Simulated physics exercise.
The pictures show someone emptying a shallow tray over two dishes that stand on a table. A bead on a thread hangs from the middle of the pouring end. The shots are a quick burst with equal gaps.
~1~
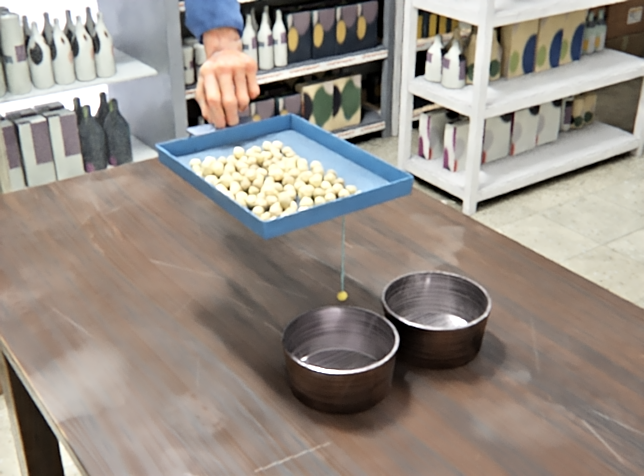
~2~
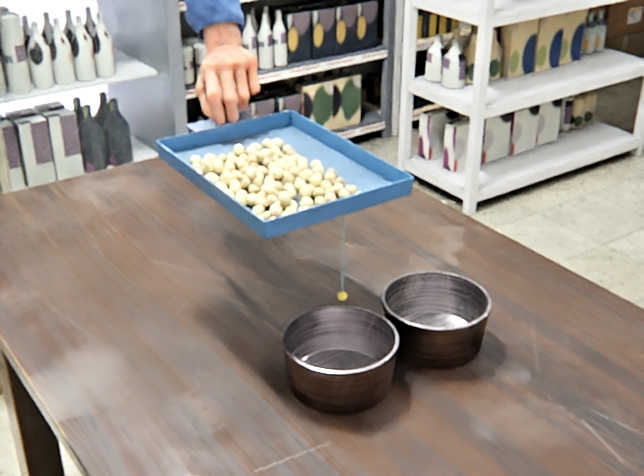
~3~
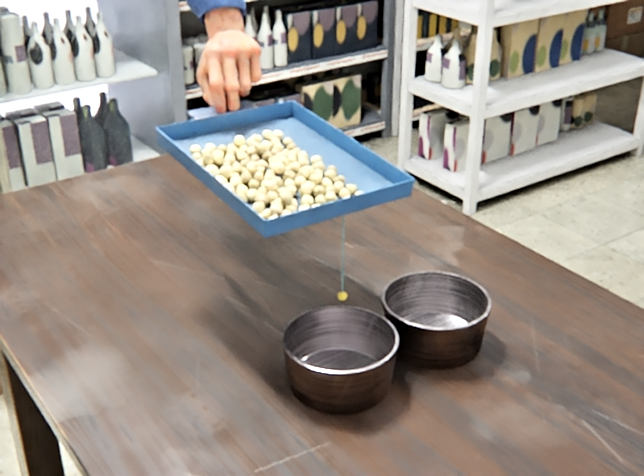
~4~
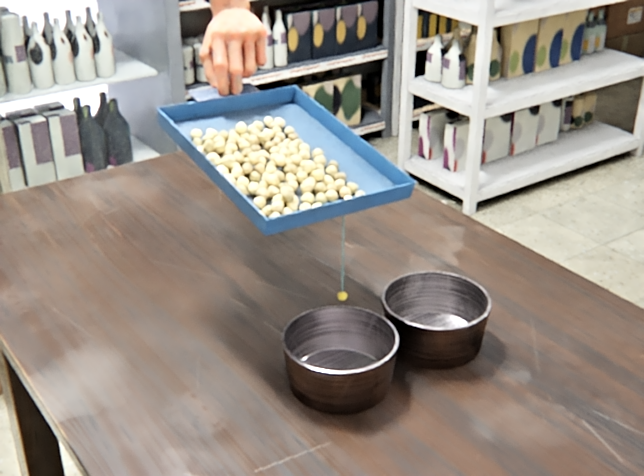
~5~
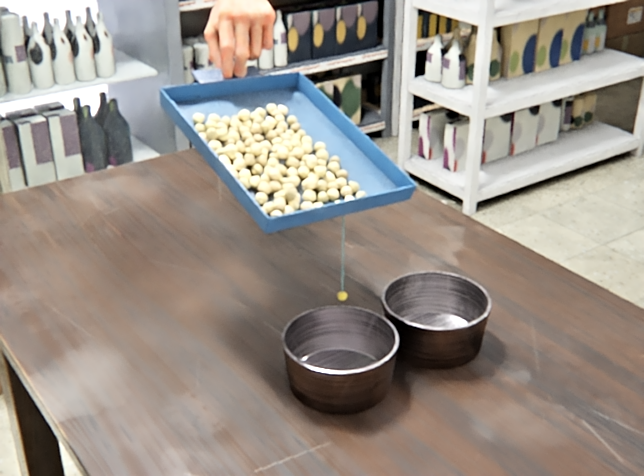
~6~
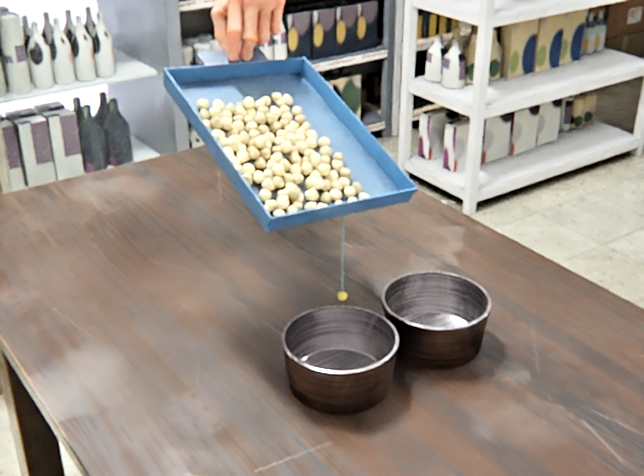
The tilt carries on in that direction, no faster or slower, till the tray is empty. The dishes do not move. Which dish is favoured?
The right-hand one ends fuller.
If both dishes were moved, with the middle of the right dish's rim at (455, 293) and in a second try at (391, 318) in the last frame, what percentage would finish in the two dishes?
First some 70, then 60 per cent.
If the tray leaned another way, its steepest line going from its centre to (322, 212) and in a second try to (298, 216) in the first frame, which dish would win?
First the dish on the left, then left.
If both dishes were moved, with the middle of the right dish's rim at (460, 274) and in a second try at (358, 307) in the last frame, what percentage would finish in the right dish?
The first gives 10 %, the second 20 %.
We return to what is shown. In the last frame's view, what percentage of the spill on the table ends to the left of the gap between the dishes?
About 10 per cent.
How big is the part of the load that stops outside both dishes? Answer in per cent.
Roughly 30 in a hundred.
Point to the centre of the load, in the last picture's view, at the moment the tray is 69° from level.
Around (346, 164).
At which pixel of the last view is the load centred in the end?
Close to (415, 348).
Soon after the last picture, tray tipped steeply; nearly all on the tray; a stray few in the right dish; a stray few in the air.
A little later, tray tipped past a quarter turn; nearly all on the tray; a stray few in the right dish; a stray few outside both; a stray few in the air.
Later still, tray tipped past a quarter turn; about a quarter in the left dish; about half in the right dish; about a quarter outside both.
At rest, tray tipped past a quarter turn; about a quarter in the left dish; about half in the right dish; about a quarter outside both.
